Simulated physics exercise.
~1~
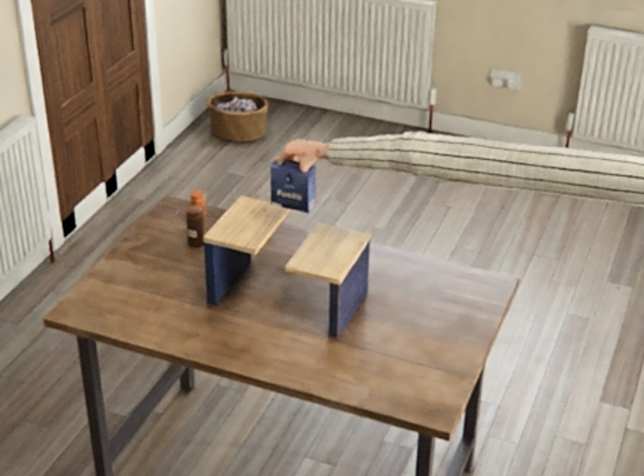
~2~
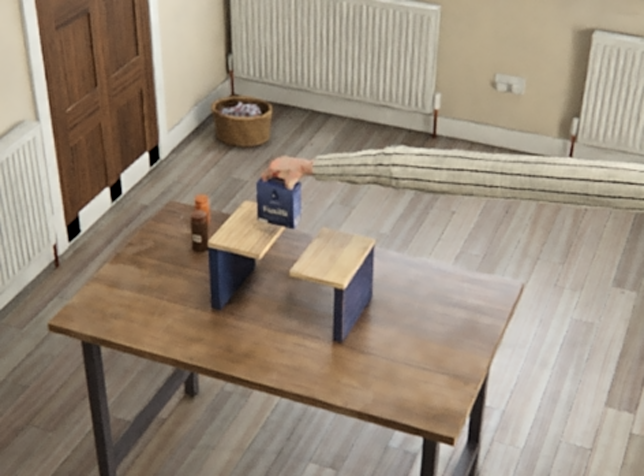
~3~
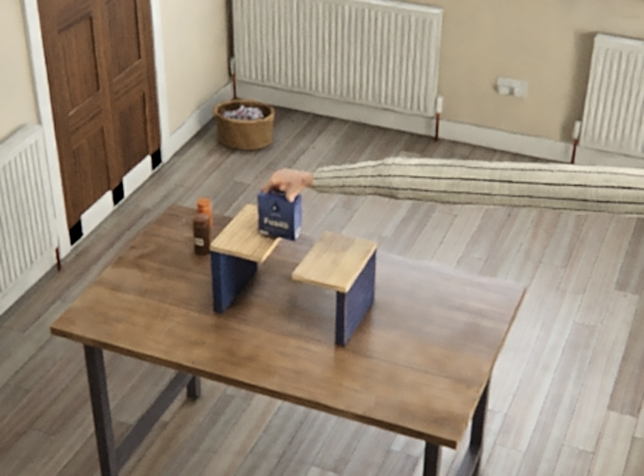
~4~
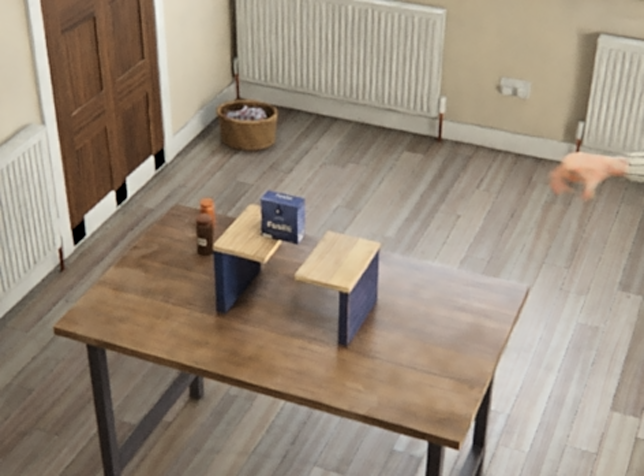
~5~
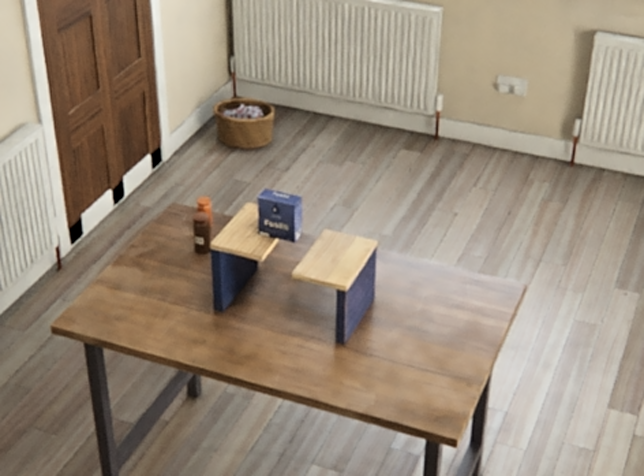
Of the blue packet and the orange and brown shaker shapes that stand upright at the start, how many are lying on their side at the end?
None of them are lying on their side. The blue packet stands on top of the stand, and the orange and brown shaker shapes are still upright to its left.
